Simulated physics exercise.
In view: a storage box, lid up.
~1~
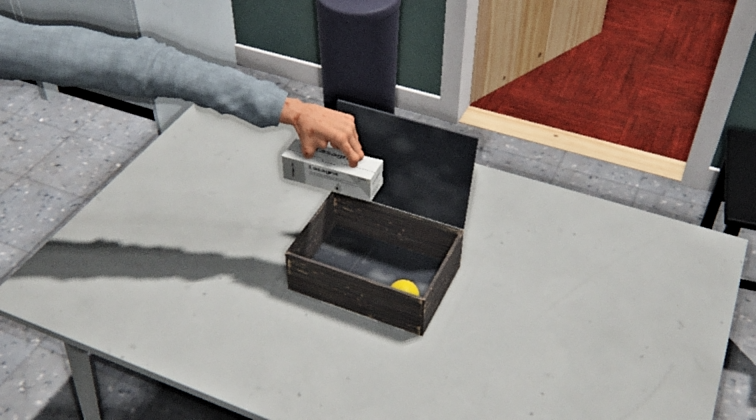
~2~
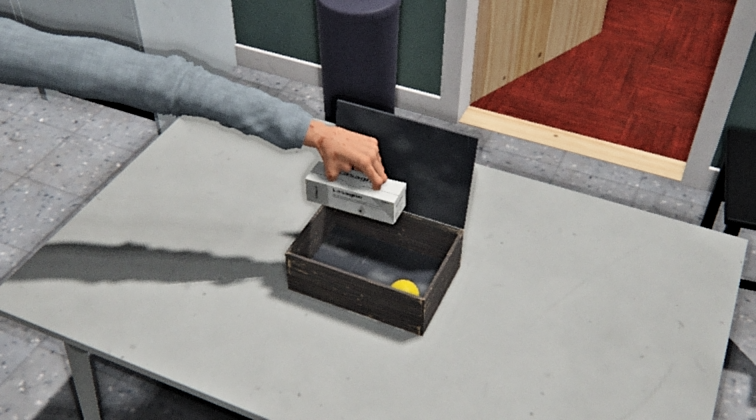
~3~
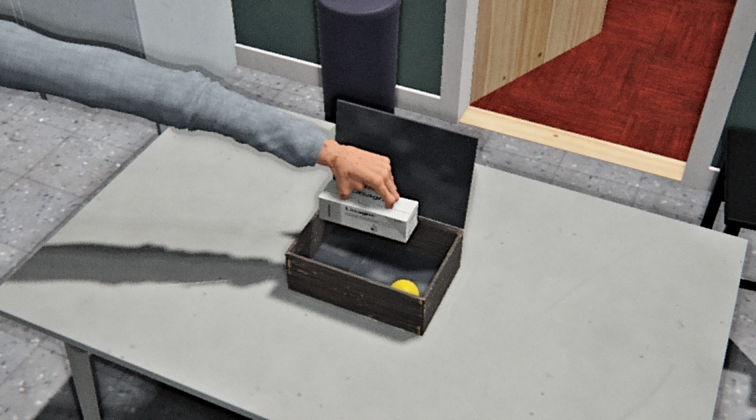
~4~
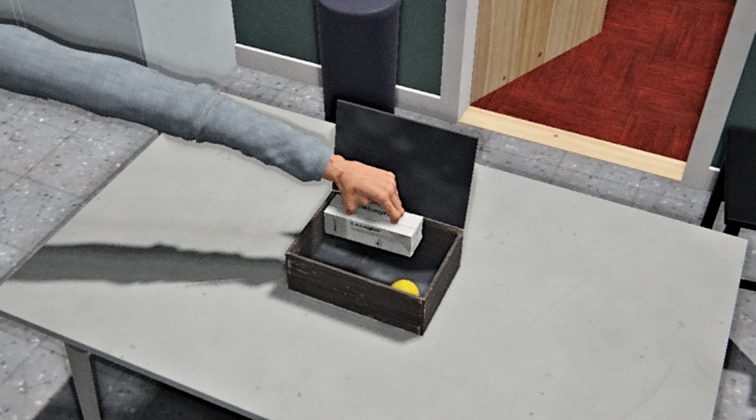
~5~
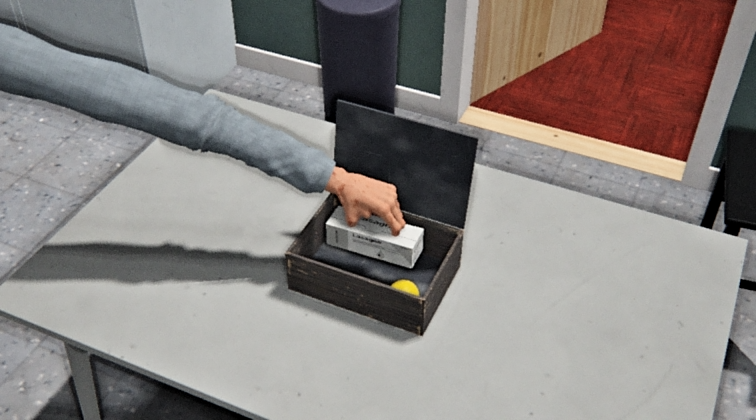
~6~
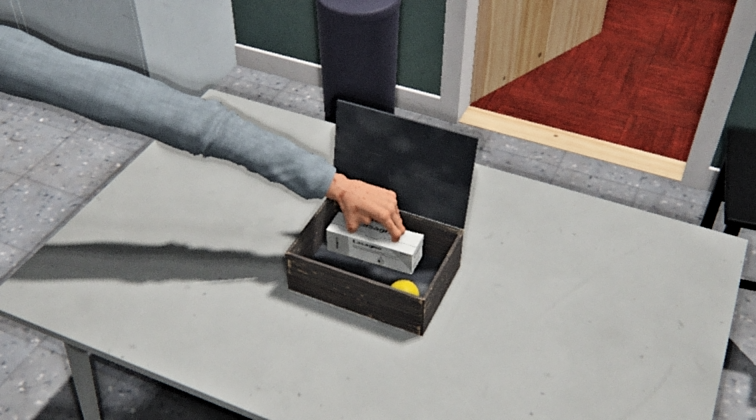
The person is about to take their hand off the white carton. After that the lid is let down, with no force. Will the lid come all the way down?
It shuts flat.
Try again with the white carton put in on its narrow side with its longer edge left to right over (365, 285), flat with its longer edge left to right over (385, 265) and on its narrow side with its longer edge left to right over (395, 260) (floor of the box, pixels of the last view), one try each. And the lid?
First, it shuts flat; second, it closes; third, it closes.
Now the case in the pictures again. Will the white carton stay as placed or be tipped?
The white carton keeps its pose.
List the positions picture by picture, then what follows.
The first picture shows still above its spot; white carton (333, 170).
The second picture shows still above its spot; white carton (356, 192).
The third picture shows still above its spot; white carton (368, 210).
The fourth picture shows still above its spot; white carton (373, 225).
The fifth picture shows still above its spot; white carton (375, 237).
The sixth picture shows put in, still held; white carton (375, 243).
Then, 1.20 s past the last view, lid starting down; white carton displaced a little near (378, 263).
Then, 1.90 s past the last view, lid 34° above the rim; white carton displaced a little near (378, 263).
Finally, lid shut; moved from the start, white carton; yellow lemon still in place. Final places as the last picture's camera would see them, white carton near (378, 263).
